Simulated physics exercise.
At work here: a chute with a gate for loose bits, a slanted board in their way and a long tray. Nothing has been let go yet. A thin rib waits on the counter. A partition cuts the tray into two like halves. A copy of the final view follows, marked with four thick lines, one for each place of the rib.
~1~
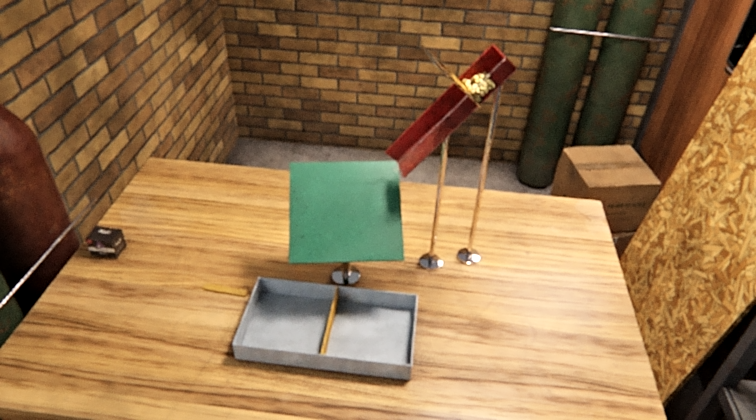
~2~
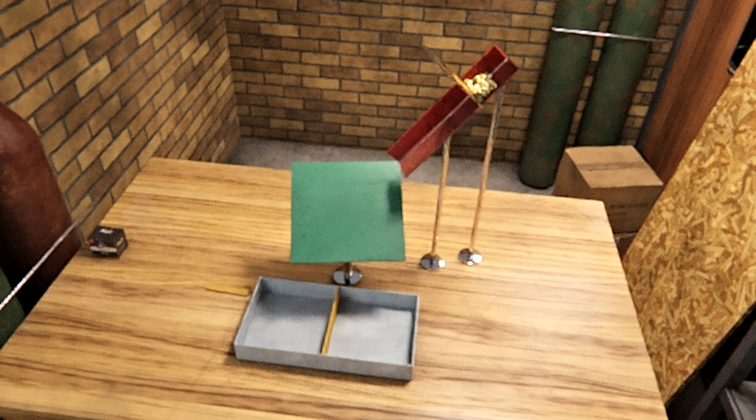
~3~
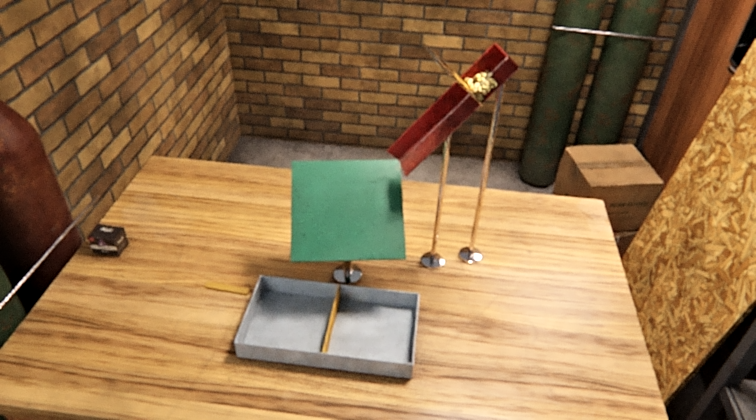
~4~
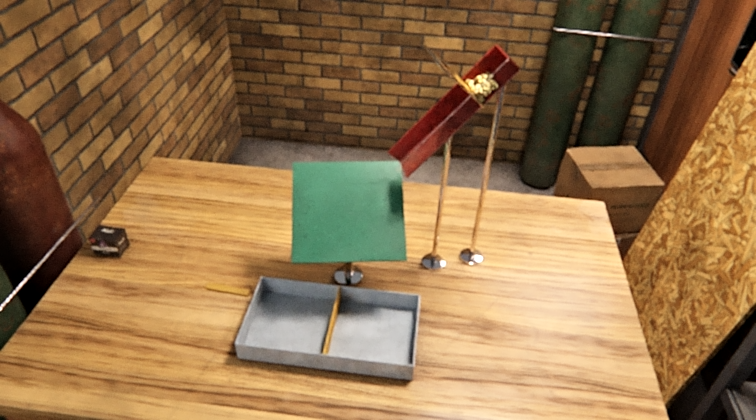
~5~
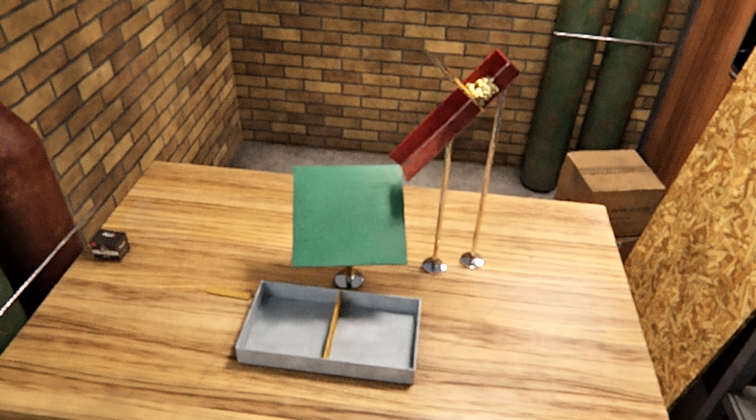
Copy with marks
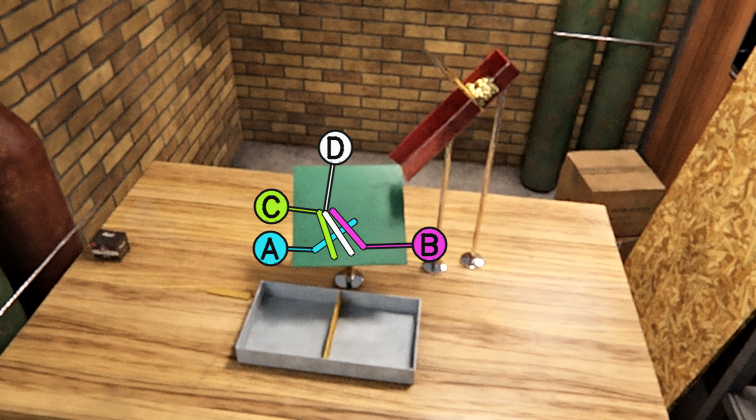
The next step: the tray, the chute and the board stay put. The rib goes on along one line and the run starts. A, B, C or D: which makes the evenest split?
Take A.
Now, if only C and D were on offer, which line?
C.
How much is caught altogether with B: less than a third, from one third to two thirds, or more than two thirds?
More than two thirds.
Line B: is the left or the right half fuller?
Right.
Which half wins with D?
The right half.
On the marked copy, line A from (354, 221) to (314, 249); line B from (332, 210) to (363, 246); line C from (319, 212) to (334, 256); line D from (325, 213) to (351, 252).
With A, of what is caught, roughly two thirds in the left half, roughly a third in the right.
With B, of what is caught, about a tenth in the left half, almost all in the right.
With C, of what is caught, roughly a quarter in the left half, the larger part in the right.
With D, of what is caught, about a tenth in the left half, almost all in the right.
